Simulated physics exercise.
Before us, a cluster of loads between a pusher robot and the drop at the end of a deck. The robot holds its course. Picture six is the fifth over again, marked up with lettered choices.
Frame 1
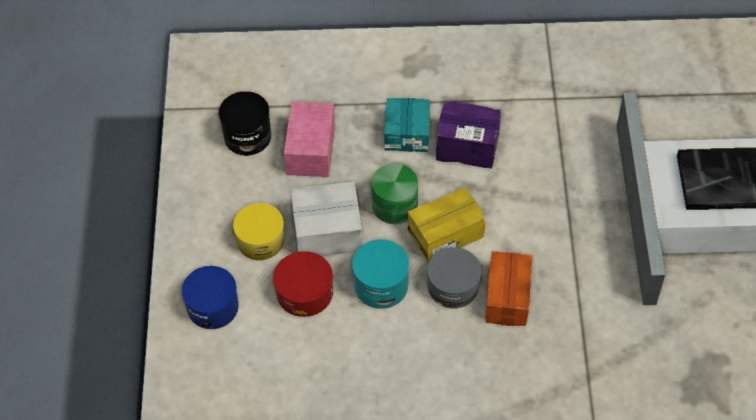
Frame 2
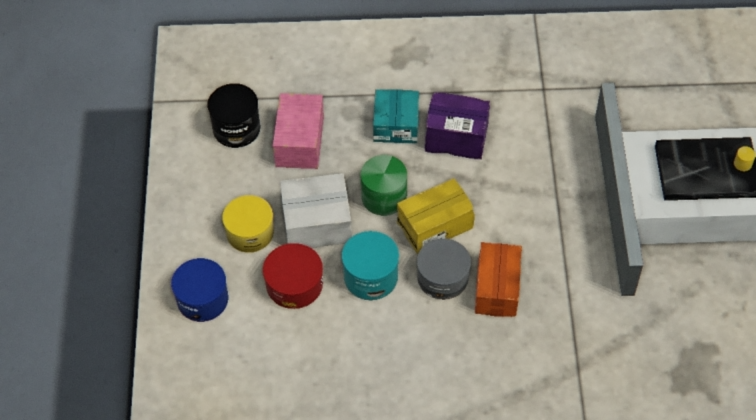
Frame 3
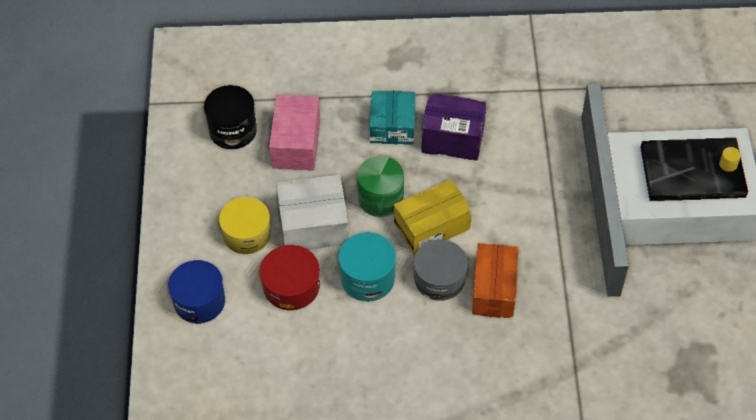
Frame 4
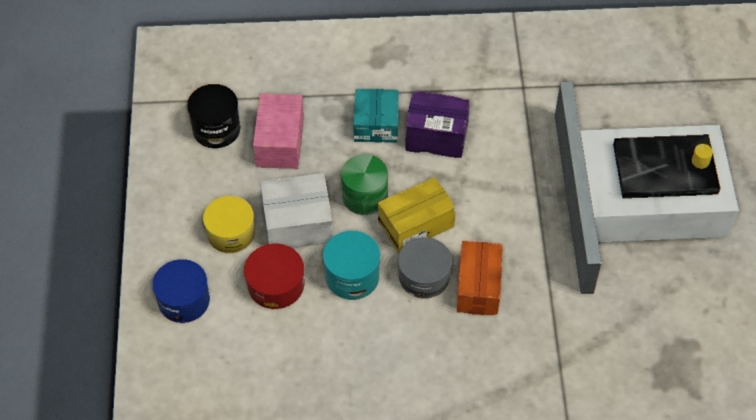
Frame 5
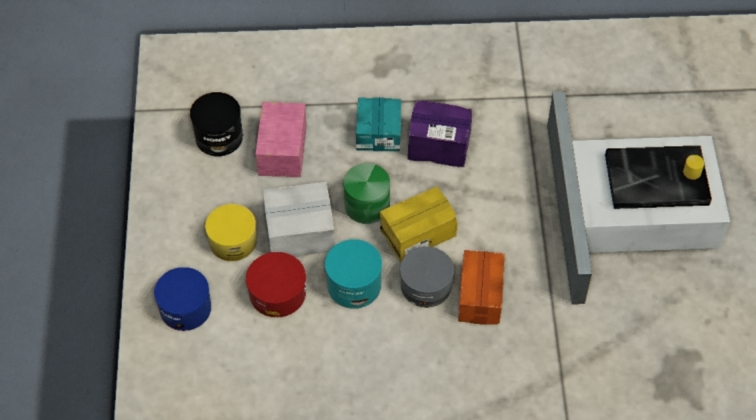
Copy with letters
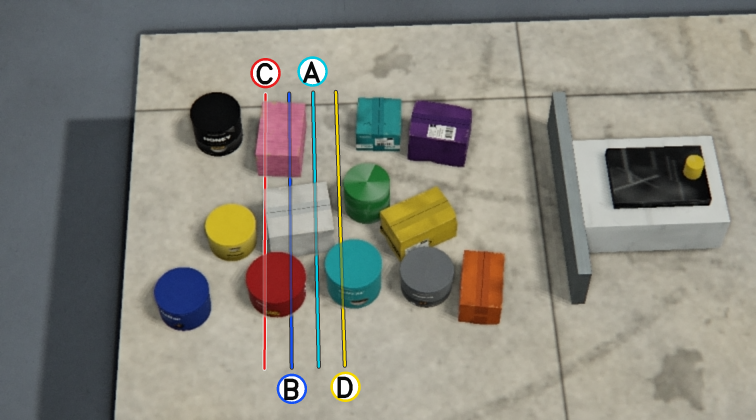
A loose cluster of colourful boxes and round pails sits on a pale, stained slab beside a darker grey surface, seen from high above. Black, pink, turquoise and purple items line the back, yellow, white and green ones fill the middle, and blue, red, turquoise, grey and orange ones the front, with a white, grey-plated robot at right. The view shifts slightly, sliding everything leftward together, while the robot edges a little nearer the motionless cluster.
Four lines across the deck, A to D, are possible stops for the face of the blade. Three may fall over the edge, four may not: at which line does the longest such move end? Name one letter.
As far as mark C.
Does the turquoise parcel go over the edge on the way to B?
No.
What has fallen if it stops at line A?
The blue pail goes over.
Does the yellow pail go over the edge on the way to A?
No.
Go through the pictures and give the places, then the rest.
The first frame shows white box (327, 219); grey pail (454, 278); purple box (468, 134).
The second frame shows robot (701, 168); green canister (384, 186).
The third frame shows robot (686, 168); pink crate (295, 132).
The fourth frame shows robot (658, 165); yellow parcel (416, 215).
The fifth frame shows robot (650, 176); orange box (482, 287); yellow pail (232, 233); turquoise parcel (380, 125).
On the copy, A at (316, 221); B at (290, 222); C at (265, 223); D at (340, 220).
On C. First, robot (542, 180); turquoise parcel (366, 126); orange box (440, 290).
Then, robot (433, 184); blue pail (132, 323); black pail (173, 127).
Finally, robot (347, 187); black pail over the edge; yellow pail over the edge; three fallen.
By contrast, A is within the limit but short; B is within the limit but short; D is within the limit but short.
